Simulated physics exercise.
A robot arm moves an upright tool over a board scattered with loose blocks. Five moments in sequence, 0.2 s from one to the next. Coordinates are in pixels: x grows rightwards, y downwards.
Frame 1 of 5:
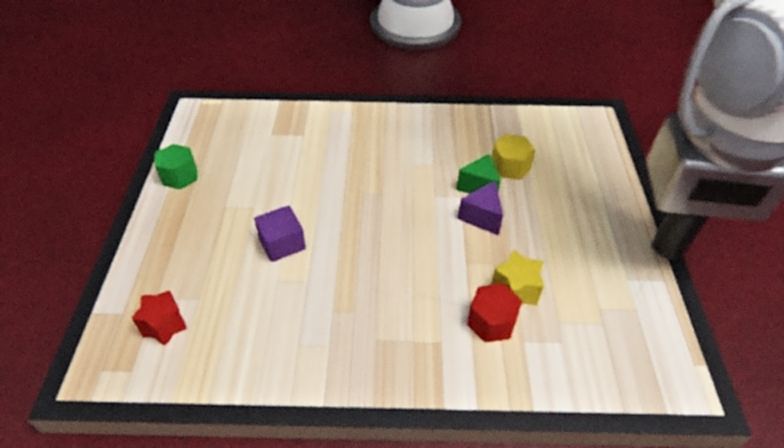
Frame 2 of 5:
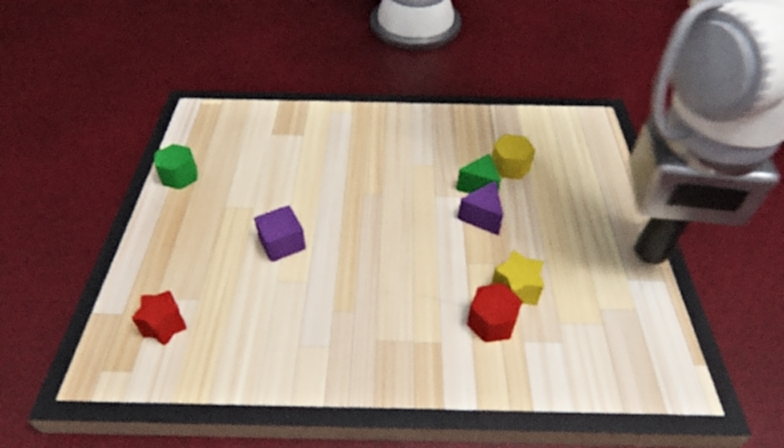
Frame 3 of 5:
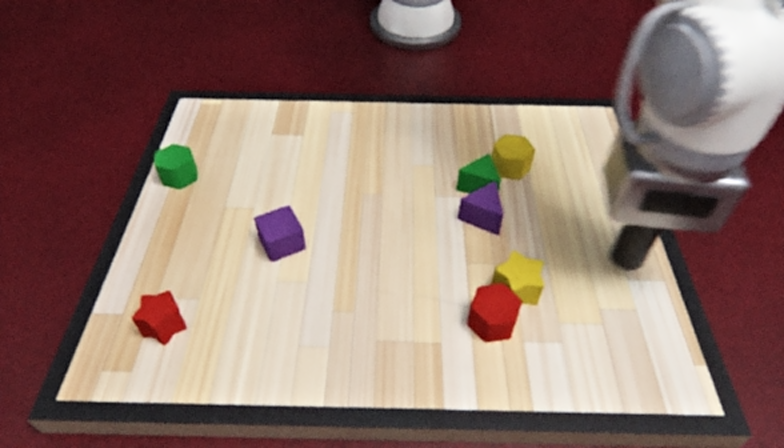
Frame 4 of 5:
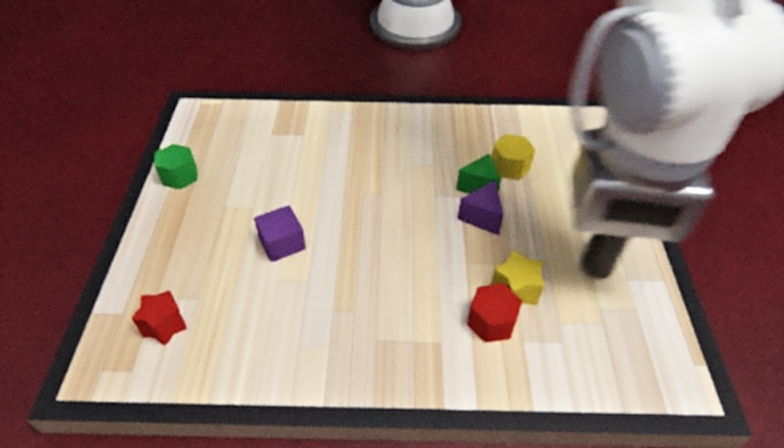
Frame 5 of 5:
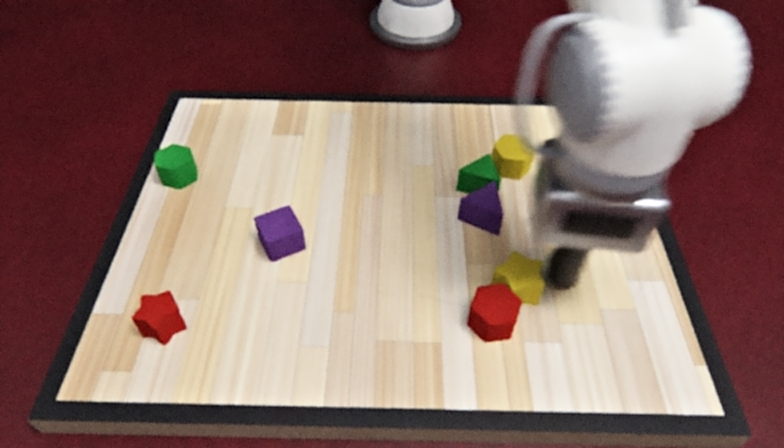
On a wooden board with a black rim, a robot arm slid its dark upright tool from the right edge leftward, up close beside the yellow star, while the scattered colored blocks stayed put.
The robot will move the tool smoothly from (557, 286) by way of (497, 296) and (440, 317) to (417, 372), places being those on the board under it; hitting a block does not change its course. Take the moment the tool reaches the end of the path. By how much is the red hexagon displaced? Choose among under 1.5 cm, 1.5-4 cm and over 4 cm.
Band: Over 4 cm.
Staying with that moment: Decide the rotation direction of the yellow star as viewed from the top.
Seen from overhead, it turns clockwise.
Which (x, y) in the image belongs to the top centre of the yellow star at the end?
The middle of its top is at (424, 269).
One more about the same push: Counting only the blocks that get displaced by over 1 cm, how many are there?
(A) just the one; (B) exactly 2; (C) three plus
My pick is B.
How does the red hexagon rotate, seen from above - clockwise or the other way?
The sense of turning is anti-clockwise.
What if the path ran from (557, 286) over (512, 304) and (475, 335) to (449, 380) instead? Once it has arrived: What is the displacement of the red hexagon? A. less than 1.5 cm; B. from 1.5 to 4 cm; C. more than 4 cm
I choose C.
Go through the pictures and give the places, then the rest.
In the first picture, lower end of the tool at (668, 248), tops of blocks, purple triangular block at (486, 198), red hexagon at (497, 303), yellow star at (522, 270).
In the second picture, tool at (651, 252), blocks as before.
In the third picture, tool at (627, 258), blocks as before.
In the fourth picture, tool at (597, 266), blocks as before.
In the fifth picture, tool at (561, 276), purple triangular block at (486, 198), red hexagon at (497, 303), yellow star at (522, 270).
The first path, step by step. One third of the way, tool at (498, 287); red hexagon at (477, 313), turned 40° anticlockwise; yellow star at (465, 270).
Two thirds of the way, tool at (441, 308); red hexagon at (467, 330), turned 80° anticlockwise; yellow star at (424, 269), turned 50° clockwise.
At the end, tool at (417, 363); purple triangular block not moved; red hexagon at (468, 340), turned 115° anticlockwise; yellow star at (424, 269), turned 50° clockwise.
